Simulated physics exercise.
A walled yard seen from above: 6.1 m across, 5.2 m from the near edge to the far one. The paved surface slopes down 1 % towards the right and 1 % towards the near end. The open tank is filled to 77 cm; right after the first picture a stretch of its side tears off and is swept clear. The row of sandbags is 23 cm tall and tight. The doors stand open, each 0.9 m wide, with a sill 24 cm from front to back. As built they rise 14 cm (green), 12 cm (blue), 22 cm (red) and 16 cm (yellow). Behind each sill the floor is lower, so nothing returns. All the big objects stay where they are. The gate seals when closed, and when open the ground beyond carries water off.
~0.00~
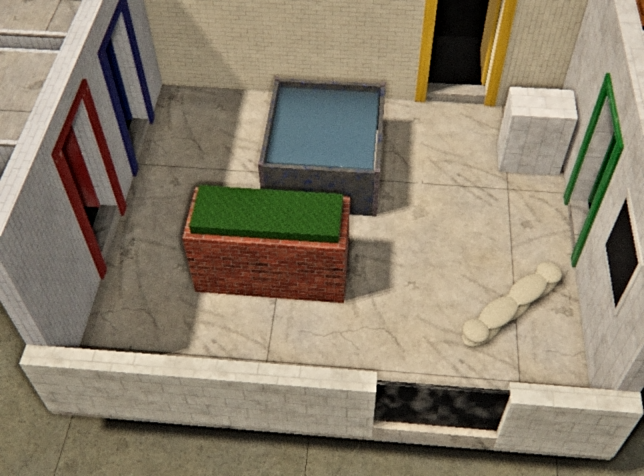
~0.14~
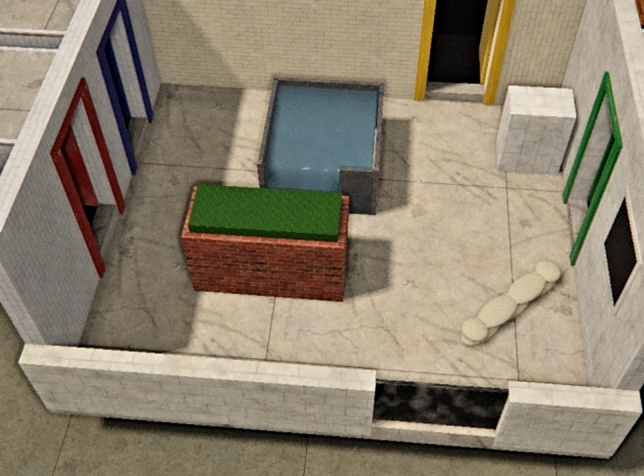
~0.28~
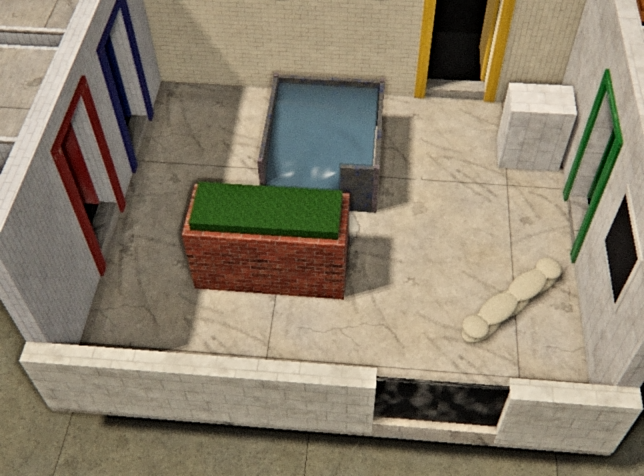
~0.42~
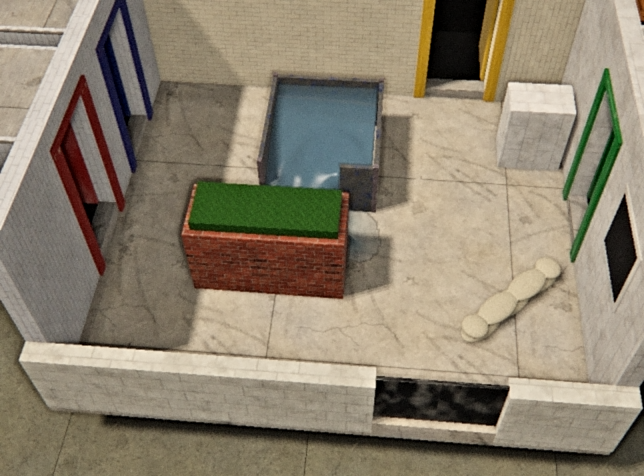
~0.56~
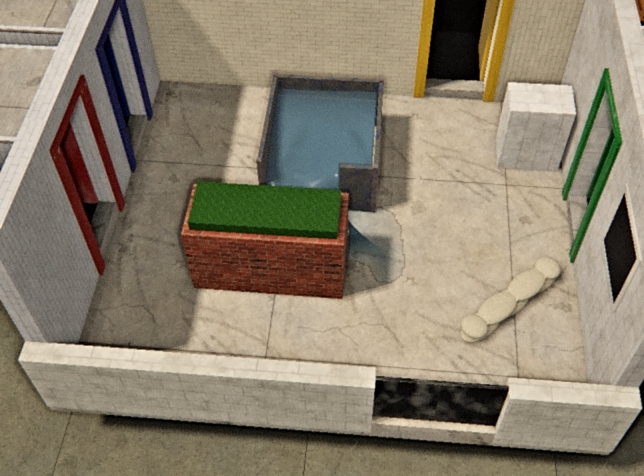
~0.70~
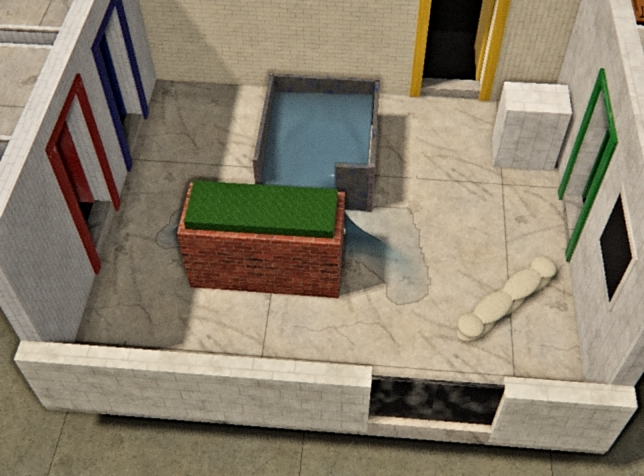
Water poured from a break in the near side of an open tank in a walled yard, spreading over the pale floor around a grass-topped brick block, mostly to the right, as the tank's level dropped.
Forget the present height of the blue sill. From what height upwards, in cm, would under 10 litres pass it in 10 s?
Close to 12.5 cm is just enough.
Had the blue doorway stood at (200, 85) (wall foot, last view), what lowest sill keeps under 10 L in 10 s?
About 16 cm.
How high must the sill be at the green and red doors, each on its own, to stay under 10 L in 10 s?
Roughly 19 cm at green and 24 cm at red.
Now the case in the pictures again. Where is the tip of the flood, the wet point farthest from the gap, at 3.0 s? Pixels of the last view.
Around (560, 418).
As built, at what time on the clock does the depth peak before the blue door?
At about 2.0 s.
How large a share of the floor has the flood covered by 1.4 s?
Near 30 per cent is wet.
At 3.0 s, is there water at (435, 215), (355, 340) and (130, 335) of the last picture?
In that order: Under water, dry, flooded.
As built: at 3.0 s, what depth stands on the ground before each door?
Depths in cm: Green 19, blue 11, red 13, yellow 2.
After 1.4 s water covers 30 % of the floor, deepest (50 cm) near (285, 234); 12 cm at the blue door, 0 litres in over its 12 cm sill.
After 3.0 s water covers 60 % of the floor, deepest (24 cm) near (299, 235); 11 cm at the blue door, 9 litres in over its 12 cm sill.
After 10.0 s water covers 95 % of the floor, deepest (12 cm) near (576, 419); 3 cm at the blue door, 10 litres in over its 12 cm sill.
At the blue door as built, the water arrived by 1.4 s and peaked near 16 cm at 2.0 s.
With a sill of 11 cm, 14 litres would have come in within the 10 s; with 15 cm, 4 litres. So under 10 litres takes about 12.5 cm.
